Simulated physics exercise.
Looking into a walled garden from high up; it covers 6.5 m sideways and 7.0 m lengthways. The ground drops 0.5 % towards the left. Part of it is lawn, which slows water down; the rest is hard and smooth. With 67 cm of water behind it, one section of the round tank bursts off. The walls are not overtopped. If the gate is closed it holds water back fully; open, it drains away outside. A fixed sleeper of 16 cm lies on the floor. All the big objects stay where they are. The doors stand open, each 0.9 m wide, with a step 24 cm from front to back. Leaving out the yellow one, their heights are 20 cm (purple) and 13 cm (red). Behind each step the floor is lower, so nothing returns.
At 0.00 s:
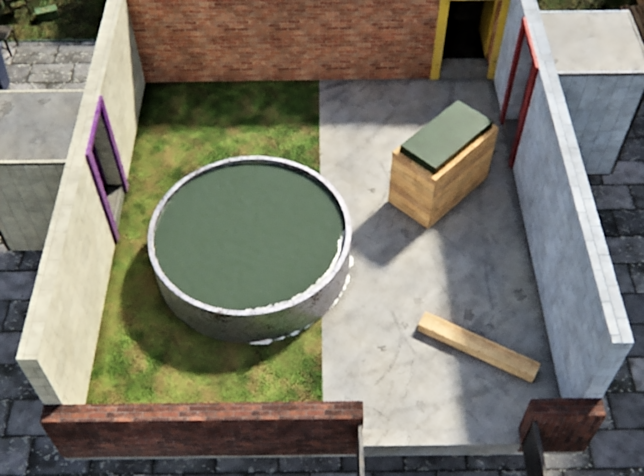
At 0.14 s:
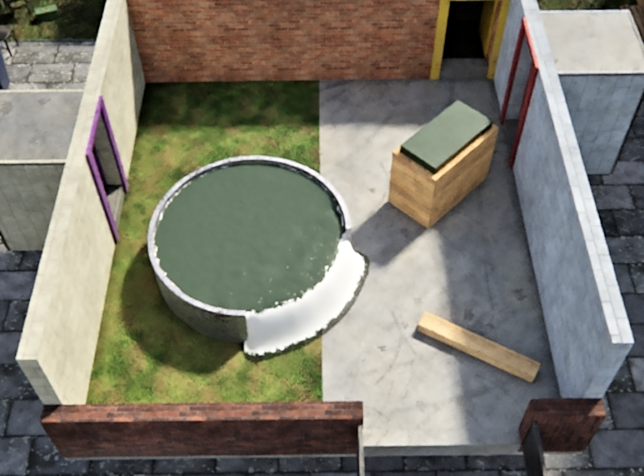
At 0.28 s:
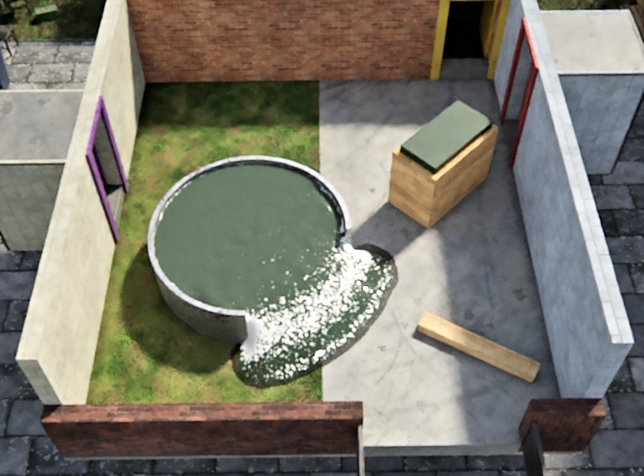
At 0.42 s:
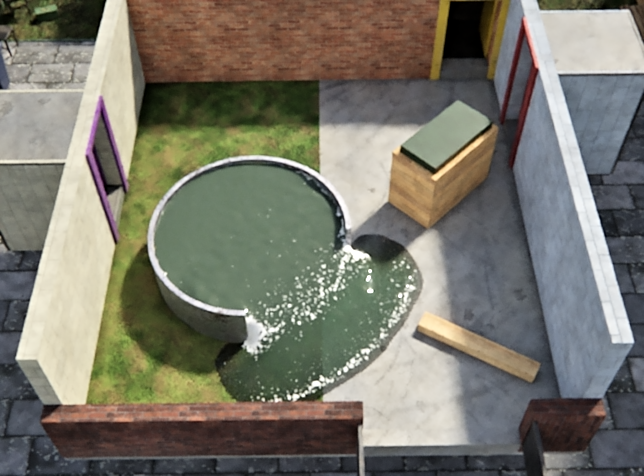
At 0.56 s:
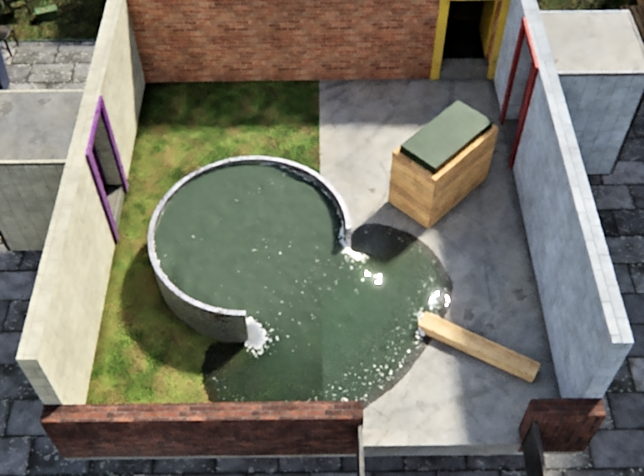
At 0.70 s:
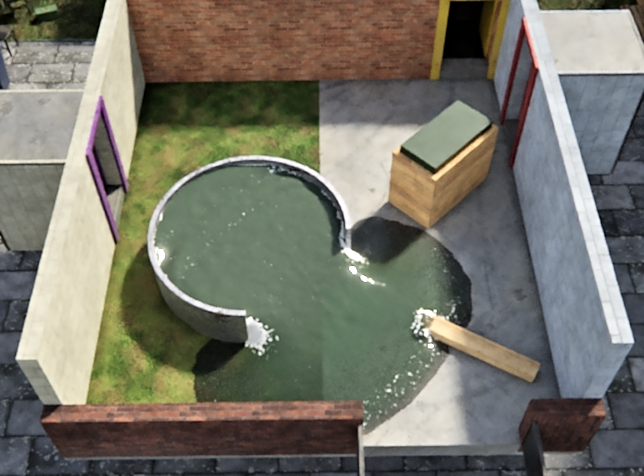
Round tank in a walled garden bursting open at its front right, dark green water spreading across grass and paving around a wooden beam.
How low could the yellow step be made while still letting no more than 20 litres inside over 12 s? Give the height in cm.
At least 8.5 cm or so.
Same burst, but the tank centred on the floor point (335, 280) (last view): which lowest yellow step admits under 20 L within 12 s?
About 9.5 cm.
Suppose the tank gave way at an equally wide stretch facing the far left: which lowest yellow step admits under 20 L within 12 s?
Then roughly 17 cm.
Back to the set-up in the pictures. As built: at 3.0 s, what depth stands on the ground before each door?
In cm: Purple 0, red 2, yellow 0.
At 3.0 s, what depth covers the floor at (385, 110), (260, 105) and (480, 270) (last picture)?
In that order: 0, 0 and 4 cm.
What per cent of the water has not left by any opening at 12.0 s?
Roughly 54 in a hundred.
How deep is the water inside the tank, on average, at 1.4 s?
Roughly 44 cm on average.
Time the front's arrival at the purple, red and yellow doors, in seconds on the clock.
Purple 5.5 s, red 2.8 s, yellow 4.5 s.
After 1.4 s water covers 35 % of the floor, deepest (32 cm) near (324, 417); it has not reached the yellow door.
After 3.0 s water covers 45 % of the floor, deepest (35 cm) near (553, 426); it has not reached the yellow door.
After 12.0 s water covers 95 % of the floor, deepest (8 cm) near (81, 433); 3 cm at the yellow door, 0 litres in over its 26 cm step.
At the yellow door as built, the water arrived by 4.4 s and peaked near 15 cm at 5.8 s.
Run again over the same 12 s with other heights there, 32 litres in over 7 cm, 10 litres over 10 cm. The limit of 20 litres is kept from about 8.5 cm up.
